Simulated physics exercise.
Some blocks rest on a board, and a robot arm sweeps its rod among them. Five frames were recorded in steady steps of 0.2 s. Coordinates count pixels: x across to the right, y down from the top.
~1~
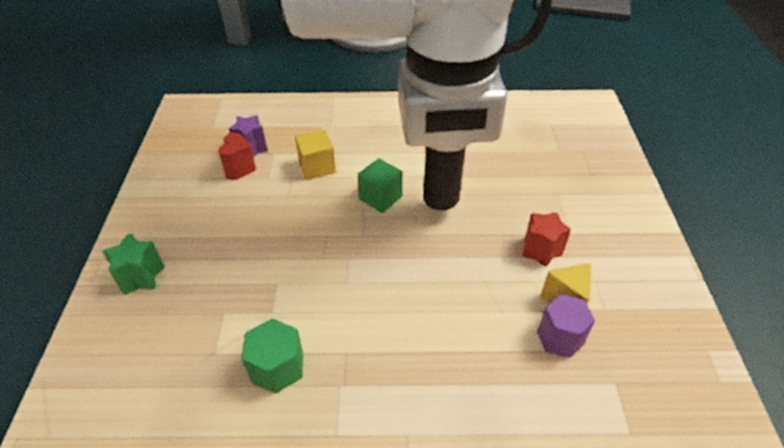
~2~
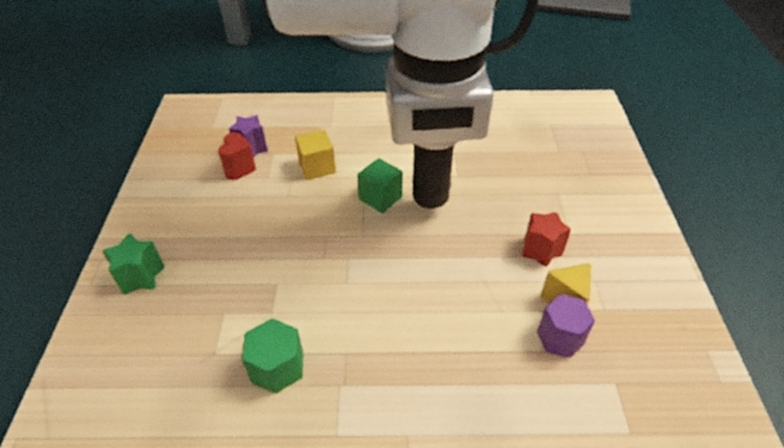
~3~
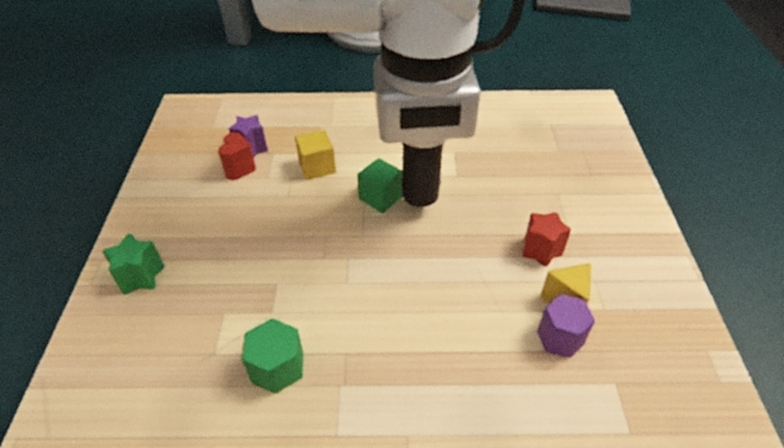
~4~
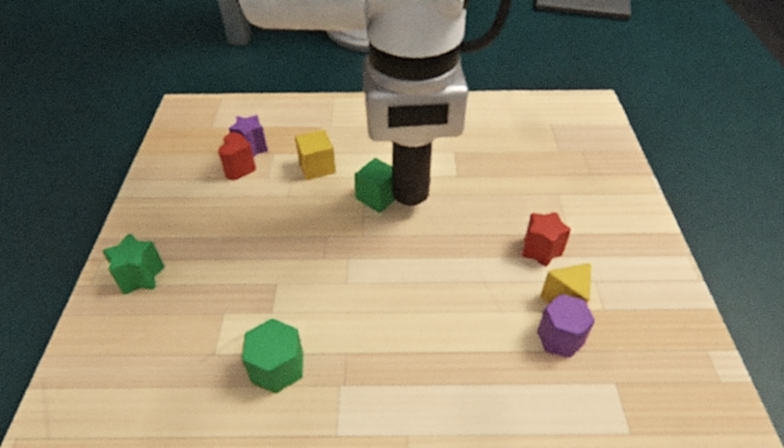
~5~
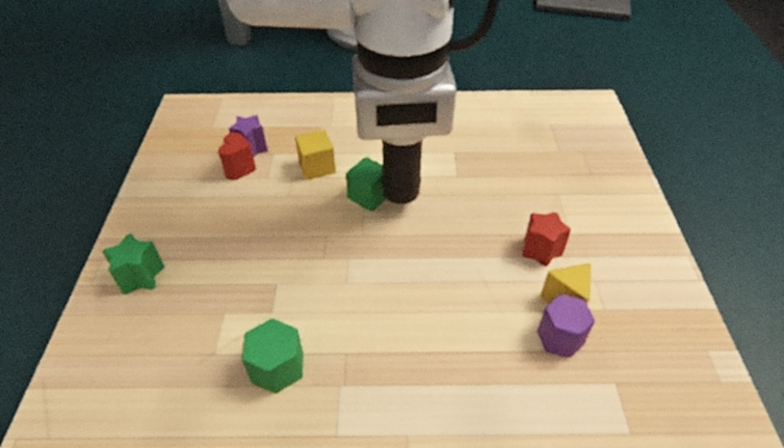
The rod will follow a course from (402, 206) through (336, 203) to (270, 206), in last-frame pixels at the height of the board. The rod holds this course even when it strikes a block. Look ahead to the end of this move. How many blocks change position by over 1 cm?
Count: 2.
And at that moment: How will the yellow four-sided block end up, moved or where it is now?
At the end of the path, it will have moved.
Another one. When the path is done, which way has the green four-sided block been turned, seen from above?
Turns clockwise.
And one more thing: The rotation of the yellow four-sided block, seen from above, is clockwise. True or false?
The claim holds.
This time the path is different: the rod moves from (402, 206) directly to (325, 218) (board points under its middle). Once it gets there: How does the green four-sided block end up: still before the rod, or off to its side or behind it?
It will get left beside or behind the rod.
What follows on the original path. One third of the way, rod (357, 190); green four-sided block (325, 165).
Two thirds of the way, rod (312, 190); yellow four-sided block (305, 134), turned 20° clockwise; green four-sided block (291, 154), turned 55° clockwise.
At the end, rod (267, 192); red heart block still; yellow four-sided block (304, 133), turned 30° clockwise; green four-sided block (276, 152), turned 95° clockwise.
